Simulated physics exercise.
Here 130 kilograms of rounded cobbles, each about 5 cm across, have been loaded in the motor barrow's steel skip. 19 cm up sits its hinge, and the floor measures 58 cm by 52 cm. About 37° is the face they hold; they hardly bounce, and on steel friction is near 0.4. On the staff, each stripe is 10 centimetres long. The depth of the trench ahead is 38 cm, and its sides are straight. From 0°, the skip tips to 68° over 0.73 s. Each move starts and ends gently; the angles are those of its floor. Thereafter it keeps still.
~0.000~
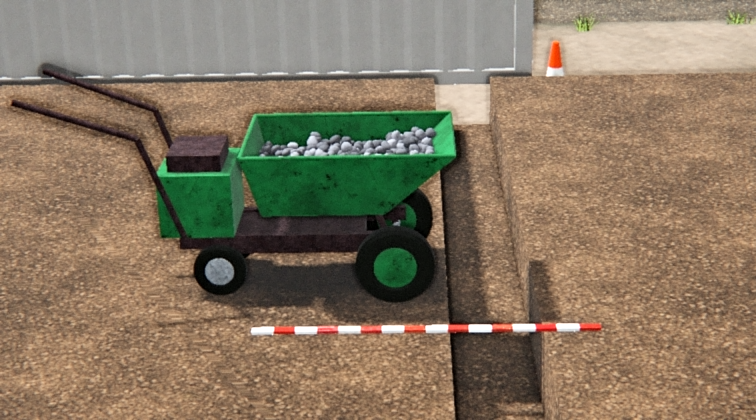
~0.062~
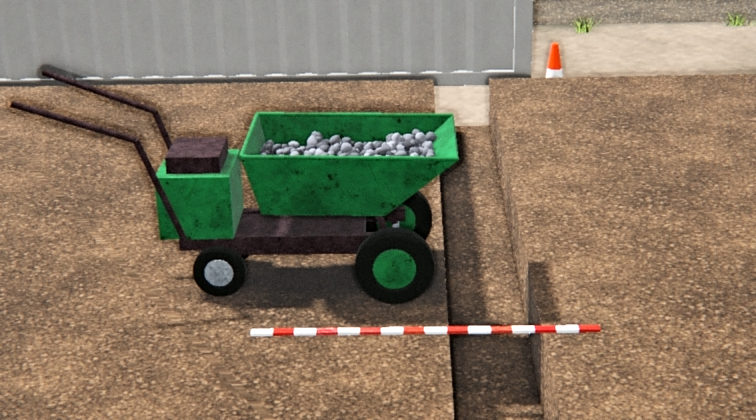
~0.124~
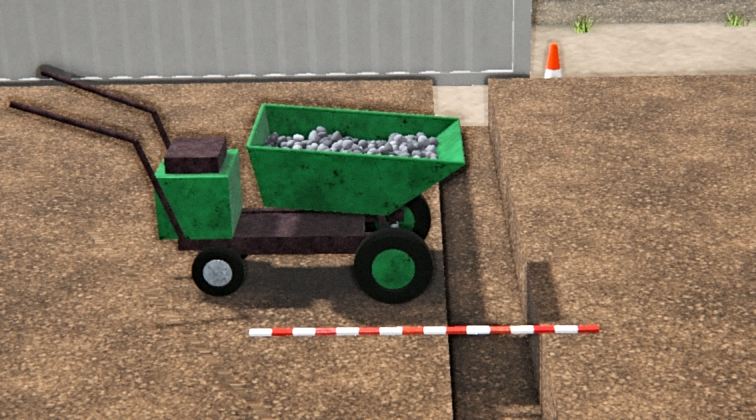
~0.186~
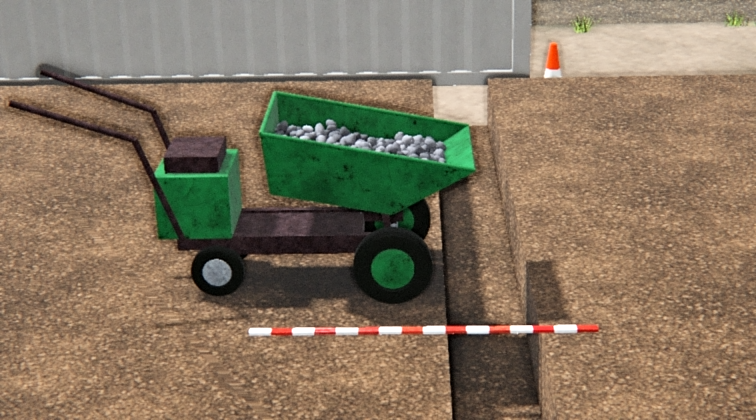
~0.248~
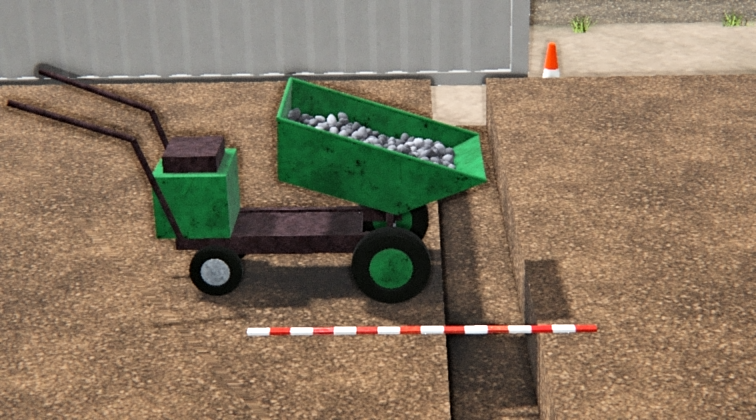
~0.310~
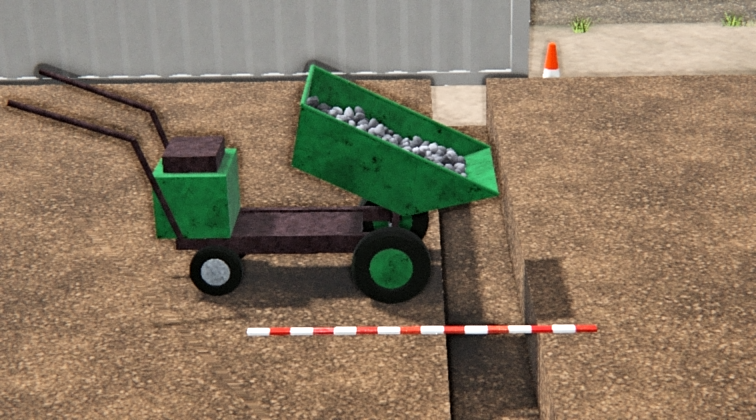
The green skip of a small motor barrow, loaded with grey stones, slowly tilted to the right, its left end rising steadily while the barrow stayed still beside a straight-sided trench.
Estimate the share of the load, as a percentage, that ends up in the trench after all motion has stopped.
Roughly 19 per cent of the load ends up there.
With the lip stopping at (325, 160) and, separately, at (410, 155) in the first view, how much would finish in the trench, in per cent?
Roughly 75 per cent, then 65 per cent.
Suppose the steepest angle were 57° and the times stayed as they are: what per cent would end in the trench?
With that change, near 30 per cent.
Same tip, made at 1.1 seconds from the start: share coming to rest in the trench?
With that change, it comes to around 25 per cent.
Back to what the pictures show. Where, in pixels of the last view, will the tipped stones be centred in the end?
Somewhere near pixel (586, 269).
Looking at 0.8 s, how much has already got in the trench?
Roughly 0% by that time.
After 0.6 s the floor is at 58°; 100 % in the skip; the foremost stones are at (504, 222).
After 0.8 s the floor is at 68°; 76 % in the skip, 1 % in the trench, 23 % past the trench; the foremost stones are at (584, 276).
After 1.2 s the floor is at 68°; 18 % in the skip, 4 % in the trench, 78 % past the trench; the foremost stones are at (723, 287).
After 3.1 s the floor is at 68°; 0 % in the skip, 19 % in the trench, 81 % past the trench; the foremost stones are past the picture's edge.
